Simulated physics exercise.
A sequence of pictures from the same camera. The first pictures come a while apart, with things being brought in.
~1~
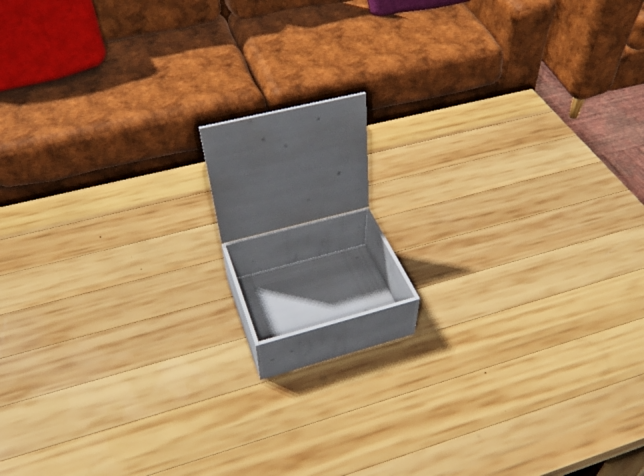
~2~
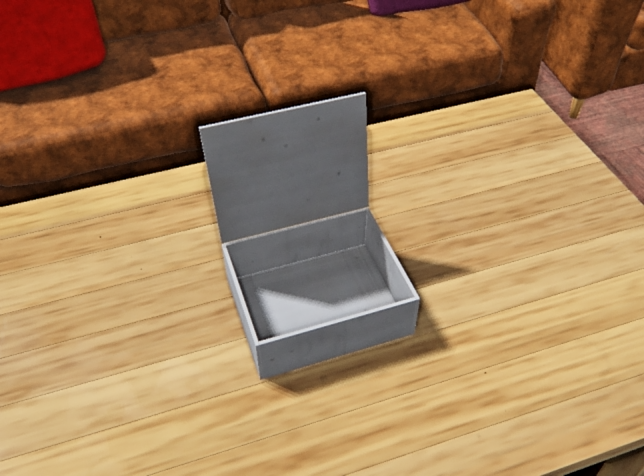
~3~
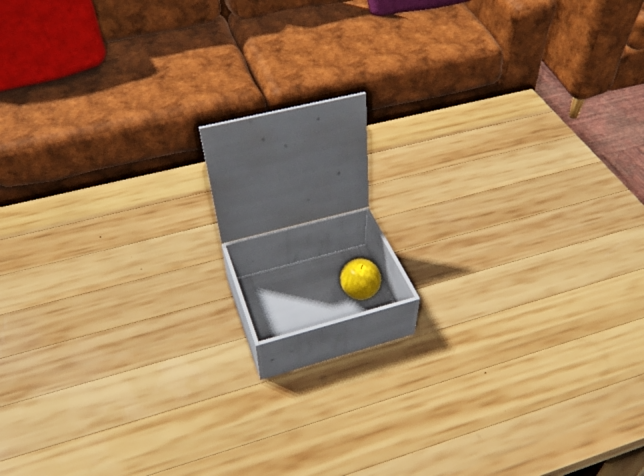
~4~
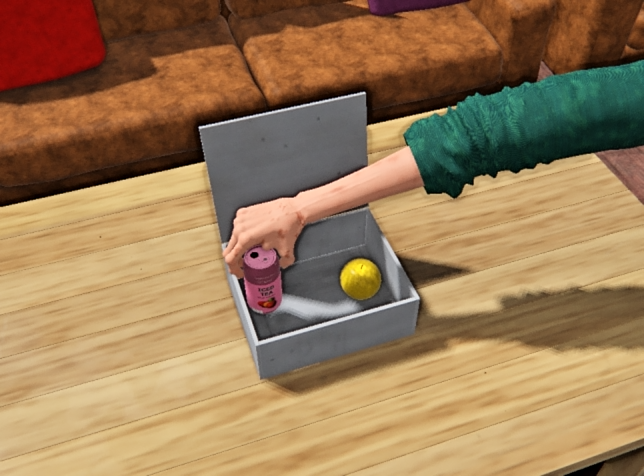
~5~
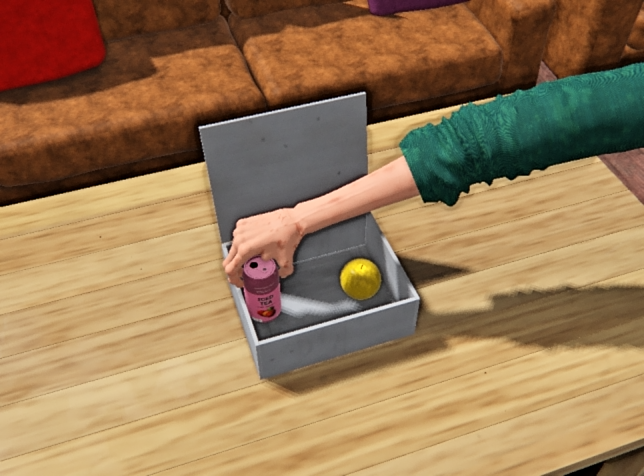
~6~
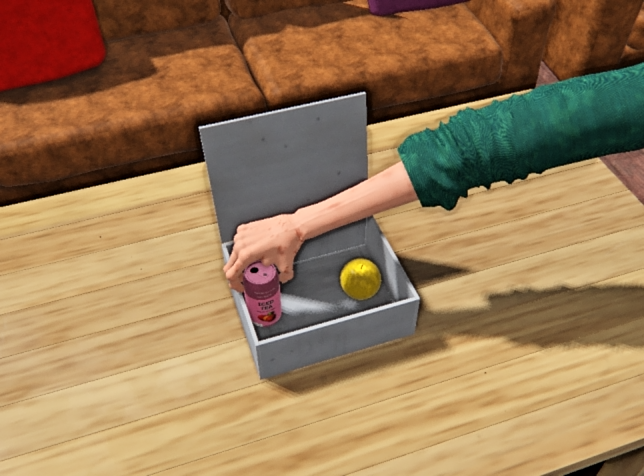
A hand in a green sleeve lowering a pink can into an open grey box, beside a yellow apple placed there earlier.
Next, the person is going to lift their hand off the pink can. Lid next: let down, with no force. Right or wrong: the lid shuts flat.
Wrong, the lid stays open.
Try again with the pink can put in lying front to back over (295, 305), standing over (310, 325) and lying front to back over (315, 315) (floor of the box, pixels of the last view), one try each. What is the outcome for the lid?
On the first go it comes down fully, on the second it can't shut, and on the third it comes down fully.
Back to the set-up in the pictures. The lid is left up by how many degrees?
Lid angle from rim - close to 20°.
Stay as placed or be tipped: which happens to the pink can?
Once everything settles, it keeps its original angle.
Then, 1.10 s later than the last frame, lid starting down.
Then, 1.50 s later than the last frame, lid 66° above the rim.
Then, 1.70 s later than the last frame, lid 49° above the rim.
Then, 1.90 s later than the last frame, lid 28° above the rim.
When it is over, lid 21° above the rim; both as before. End places, in pixels of the last picture, pink can near (263, 295).
